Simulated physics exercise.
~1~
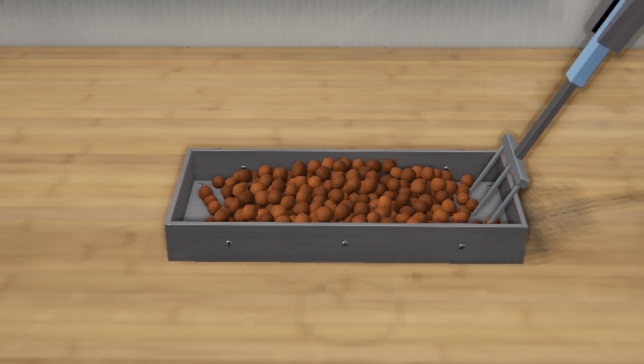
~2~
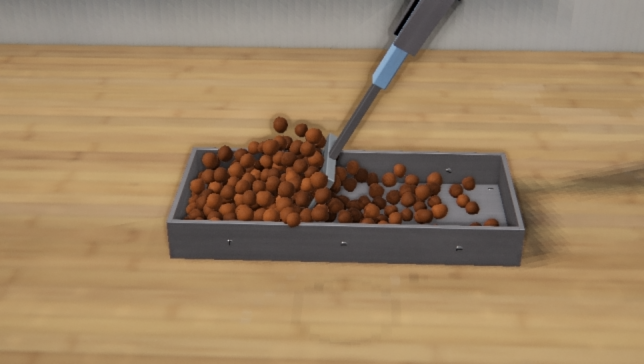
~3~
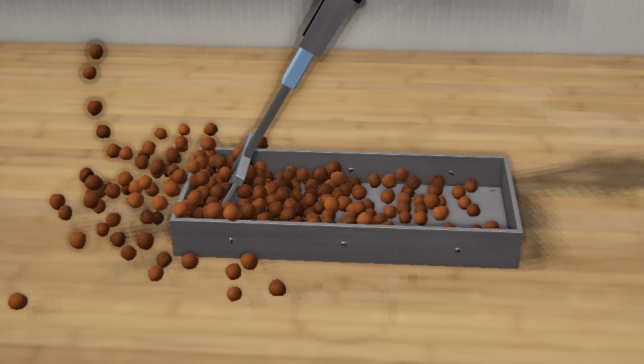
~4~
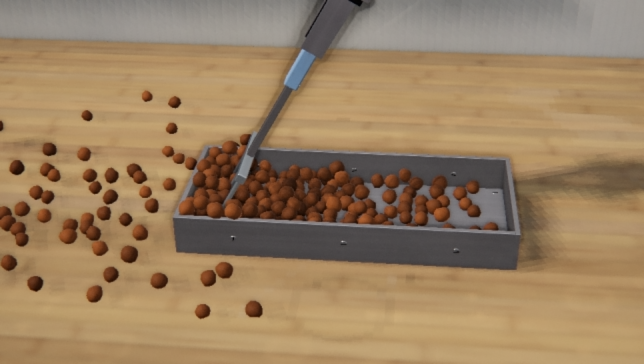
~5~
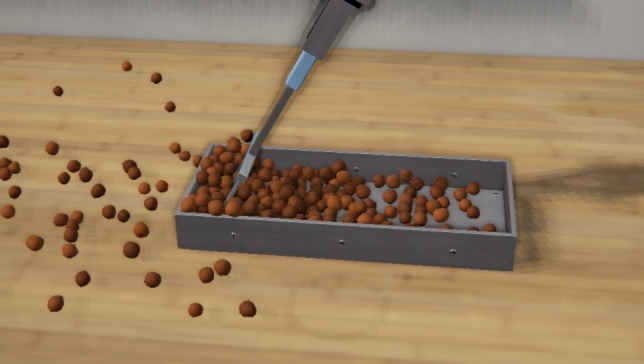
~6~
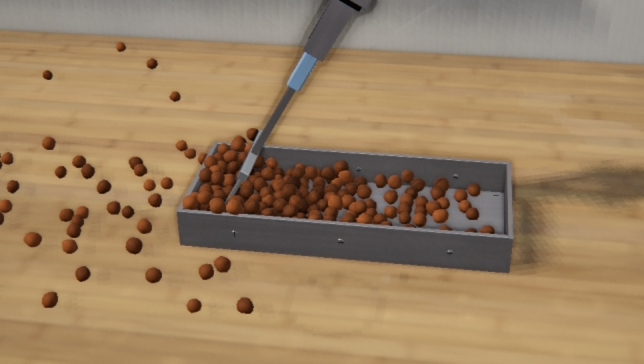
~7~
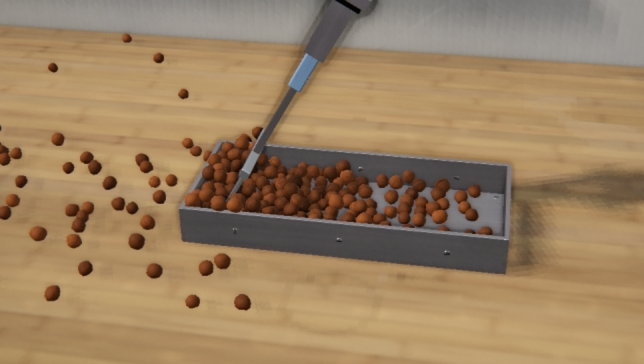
The clip shows a robot-held fork sweeping leftward through reddish-brown hazelnuts in a shallow grey tin, piling them up and flinging some over the left end. The fork stops near that end as the spilled nuts scatter across the wooden table, while most remain inside.
